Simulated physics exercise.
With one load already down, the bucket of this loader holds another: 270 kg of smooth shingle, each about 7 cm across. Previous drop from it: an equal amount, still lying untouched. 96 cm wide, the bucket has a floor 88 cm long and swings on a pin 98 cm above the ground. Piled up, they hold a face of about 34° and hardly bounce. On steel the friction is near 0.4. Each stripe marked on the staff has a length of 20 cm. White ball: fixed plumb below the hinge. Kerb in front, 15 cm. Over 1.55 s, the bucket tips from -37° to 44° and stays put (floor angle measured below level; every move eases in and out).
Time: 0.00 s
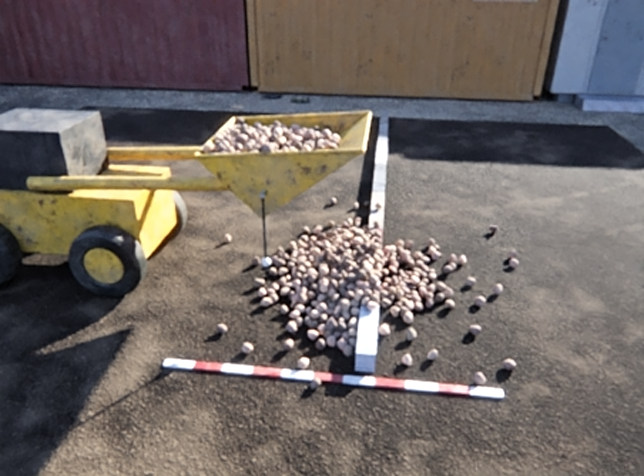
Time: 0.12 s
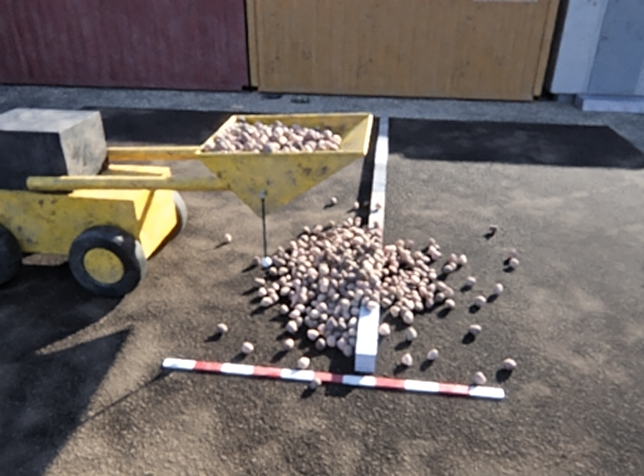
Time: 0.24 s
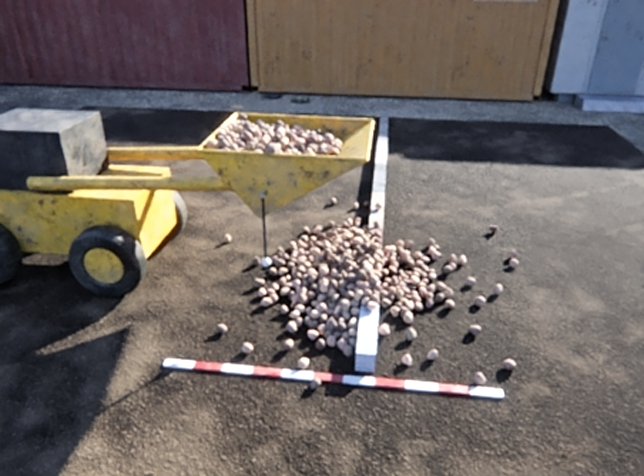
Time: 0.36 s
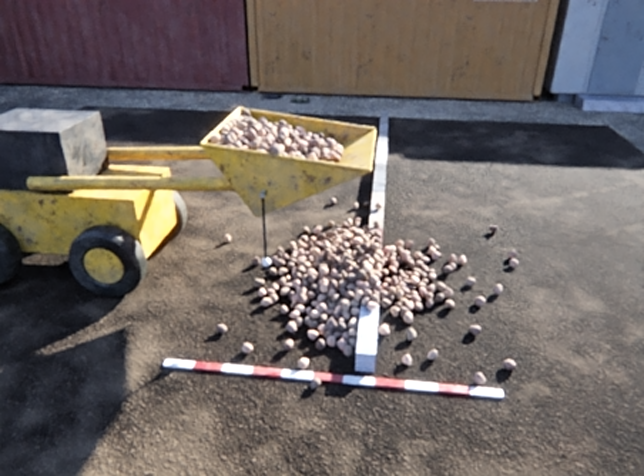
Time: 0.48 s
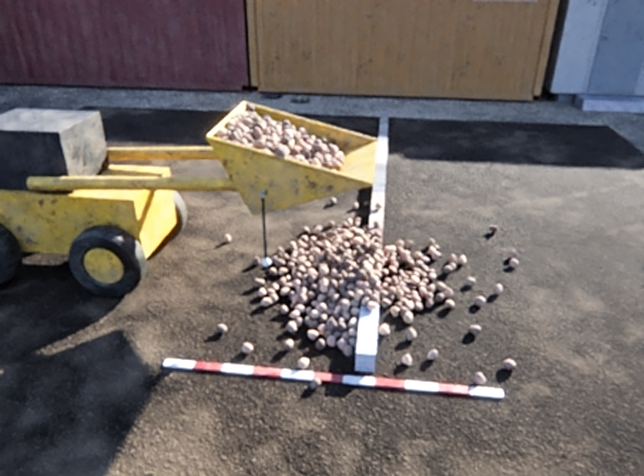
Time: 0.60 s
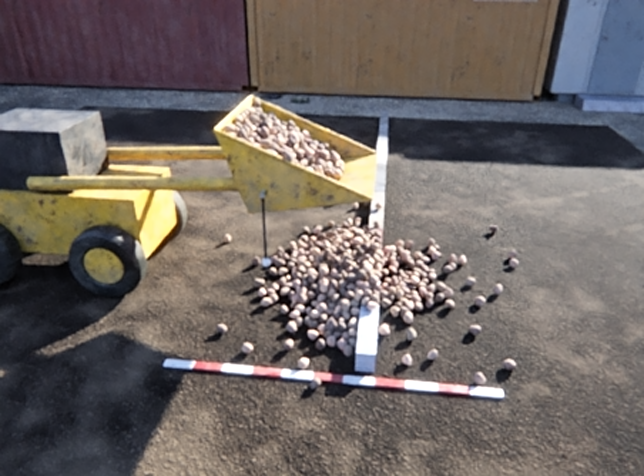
A yellow loader standing still on dark ground, slowly tilting its bucket of rounded stones forward above a pile straddling a white kerb.
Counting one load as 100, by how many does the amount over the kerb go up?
By about 55 out of 100.
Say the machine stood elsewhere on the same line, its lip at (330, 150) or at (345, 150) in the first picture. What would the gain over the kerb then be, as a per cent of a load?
First place about 15 %, second about 30 %.
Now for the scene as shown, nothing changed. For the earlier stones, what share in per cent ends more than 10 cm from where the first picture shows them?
Some 15 percent, give or take.
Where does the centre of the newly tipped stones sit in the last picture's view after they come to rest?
Near (384, 269).
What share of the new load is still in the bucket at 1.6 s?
20 % still inside.
After 1.2 s the floor is at 31°; in per cent of one load, 96 in the bucket, 88 on this side of the kerb, 16 over the kerb; the foremost stones are at (492, 277).
After 1.6 s the floor is at 44°; in per cent of one load, 22 in the bucket, 133 on this side of the kerb, 45 over the kerb; the foremost stones are at (493, 277).
After 2.0 s the floor is at 44°; in per cent of one load, 3 in the bucket, 131 on this side of the kerb, 66 over the kerb; the foremost stones are at (504, 267).
After 4.5 s the floor is at 44°; in per cent of one load, 0 in the bucket, 128 on this side of the kerb, 71 over the kerb; the foremost stones are at (534, 275). Net gain over the kerb, 55.
